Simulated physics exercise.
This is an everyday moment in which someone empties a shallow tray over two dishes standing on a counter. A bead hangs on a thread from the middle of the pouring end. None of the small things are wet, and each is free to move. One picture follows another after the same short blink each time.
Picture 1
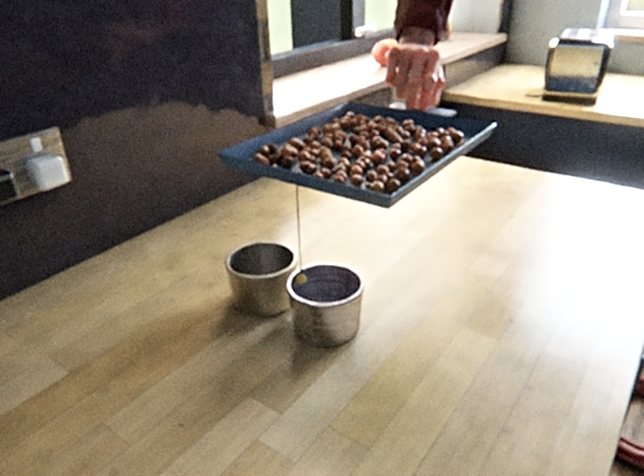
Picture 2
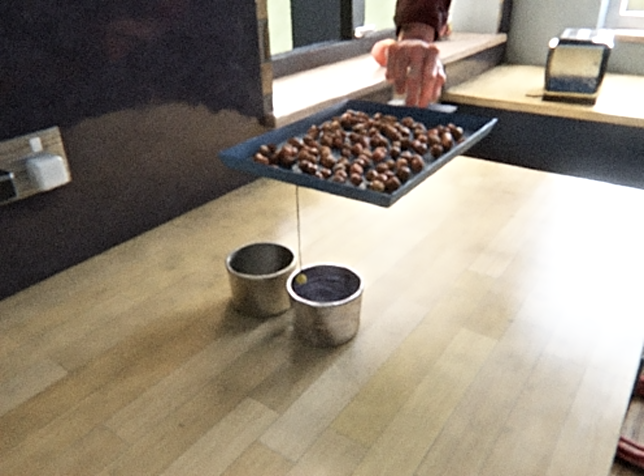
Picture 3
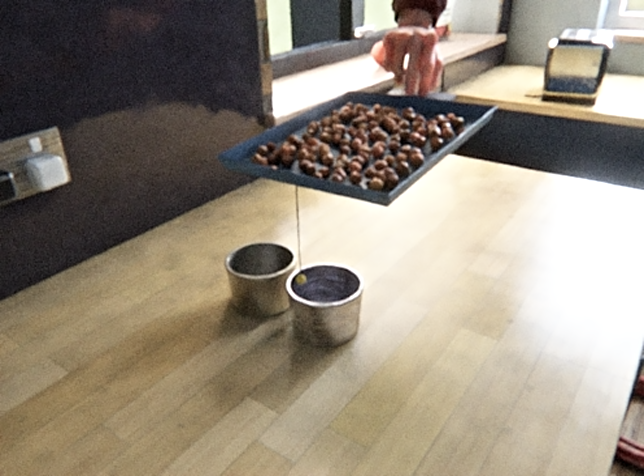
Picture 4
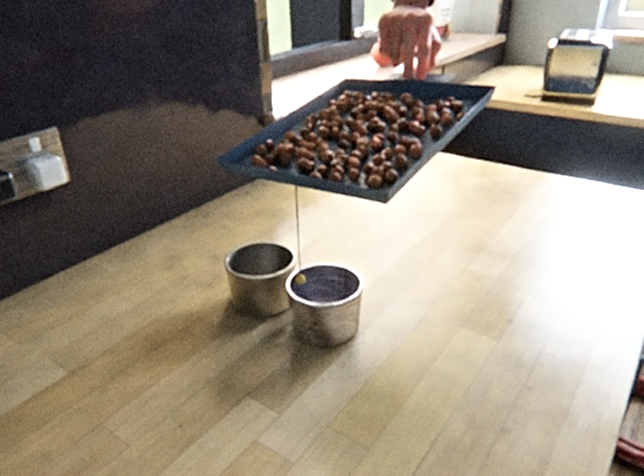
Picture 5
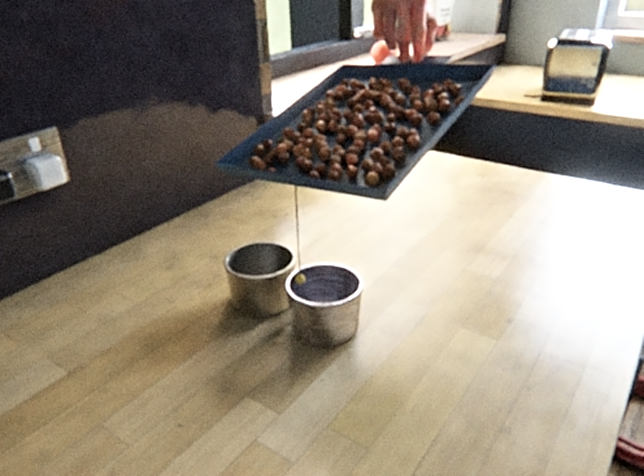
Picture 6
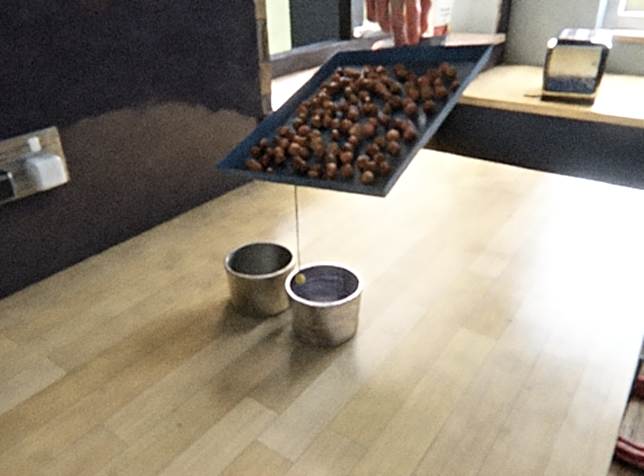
The footage shows a hand holding a dark, shallow tray of hazelnuts above two metal dishes on a wooden counter, then steadily raising its far end so the tray tilts toward the viewer, while the nuts stay spread across it.
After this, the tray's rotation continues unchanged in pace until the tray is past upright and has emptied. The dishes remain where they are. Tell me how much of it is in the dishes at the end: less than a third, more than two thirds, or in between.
The caught part does not reach a third.
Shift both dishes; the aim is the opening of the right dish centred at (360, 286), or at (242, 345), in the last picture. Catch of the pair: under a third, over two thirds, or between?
Under a third; under a third.
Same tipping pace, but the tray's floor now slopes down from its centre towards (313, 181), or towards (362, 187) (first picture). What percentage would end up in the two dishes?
0 % and 0 %, roughly.
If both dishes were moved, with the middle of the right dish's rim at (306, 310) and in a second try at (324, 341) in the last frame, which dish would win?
First spot: The dish on the left-hand side; second spot: The dish on the left-hand side.
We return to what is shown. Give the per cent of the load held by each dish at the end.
In per cent, left near 10 and right near 0.
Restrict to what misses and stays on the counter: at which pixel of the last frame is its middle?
At about (202, 341).
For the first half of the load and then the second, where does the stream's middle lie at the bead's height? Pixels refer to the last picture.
Early half: (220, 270); late half: (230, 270).
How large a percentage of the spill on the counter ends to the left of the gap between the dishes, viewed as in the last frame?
About 90 %.
Shortly afterwards, tray tipped steeply; the bulk on the tray; only a few outside both; near a quarter in the air.
Next, tray tipped past a quarter turn; only a few on the tray; only a few in the left dish; the bulk outside both; a little in the air.
Some moments later, tray tipped past a quarter turn; a little in the left dish; all but a few outside both.
In the end, tray tipped past a quarter turn; none at all in the right dish; a little in the left dish; all but a few outside both.
